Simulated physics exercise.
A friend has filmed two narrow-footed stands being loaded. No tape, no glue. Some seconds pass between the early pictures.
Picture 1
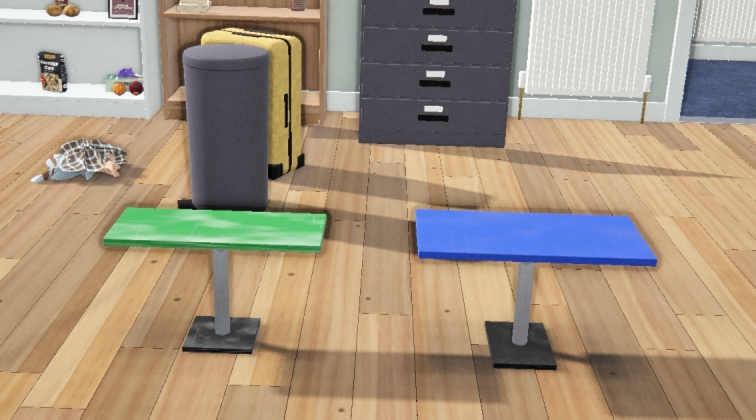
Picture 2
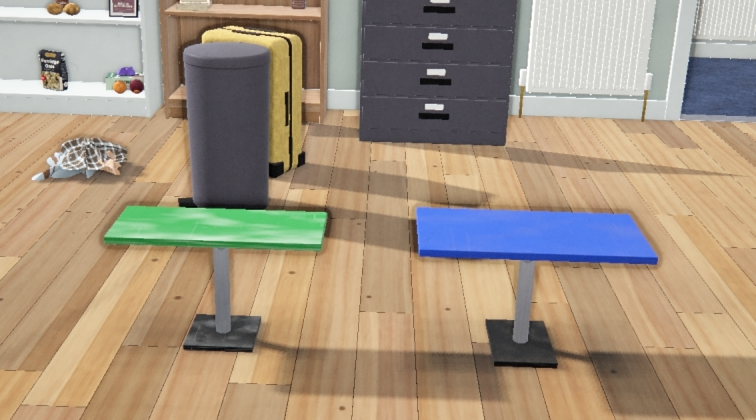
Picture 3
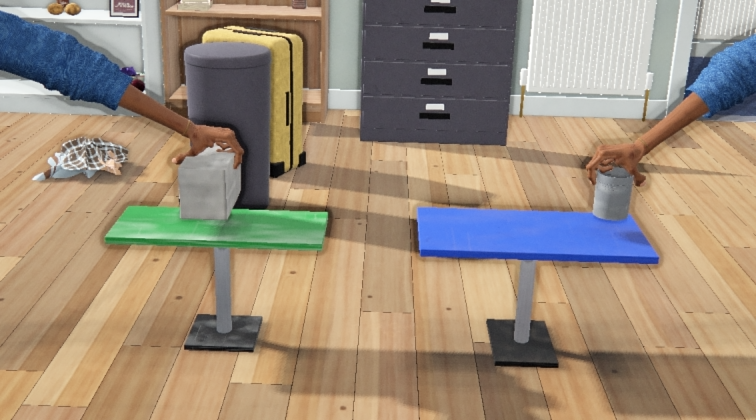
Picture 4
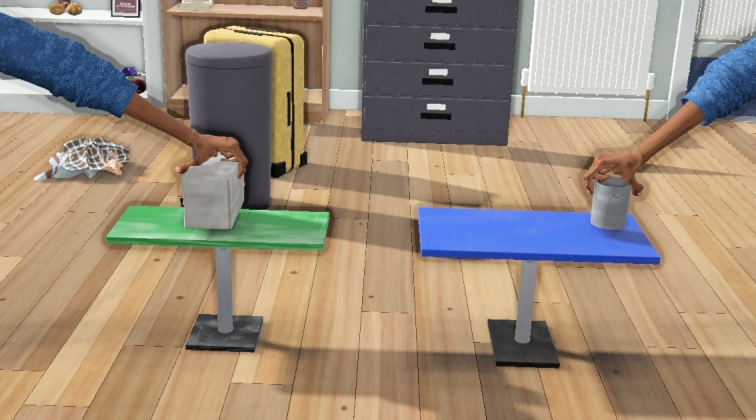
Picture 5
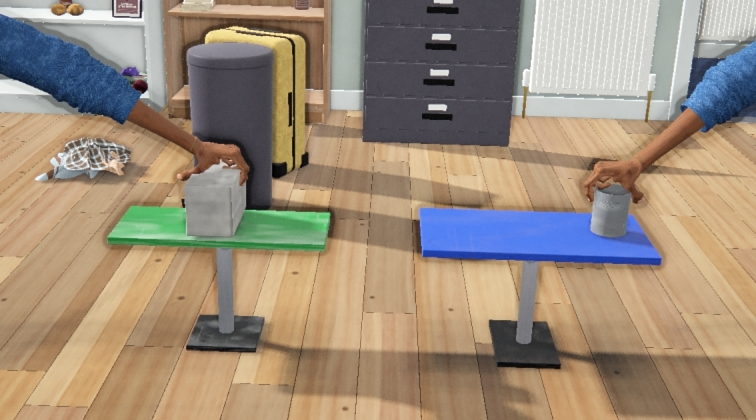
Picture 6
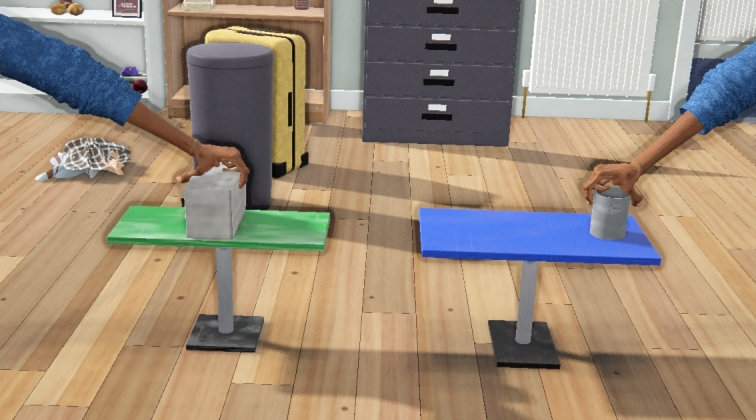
To begin with, a green side table and a blue side table stand empty on a wooden floor. Two hands then appear, the left holding a grey block above the green top, the right holding a grey beaker over the blue top's right side. They lower both objects onto the tabletops and keep hold.
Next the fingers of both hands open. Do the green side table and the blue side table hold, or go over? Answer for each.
Outcome: The green side table keeps steady; the blue side table keeps steady.
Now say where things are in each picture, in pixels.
In the first frame, green side table (220, 229); blue side table (529, 236).
In the second frame, blue side table (530, 234).
In the third frame, still on the way; green side table (221, 228); left slab (211, 180).
In the fourth frame, still on the way; blue side table (532, 234); right beaker (611, 203).
In the fifth frame, still on the way; green side table (224, 228); left slab (217, 197).
In the sixth frame, in place, still held; green side table (223, 228); blue side table (533, 235); right beaker (610, 213).
Then, 0.72 s later than the last frame, green side table at rest near (223, 228); blue side table at rest near (533, 235).
When it is over, the green side table holds firm, near (223, 228); the blue side table holds firm, near (533, 235).
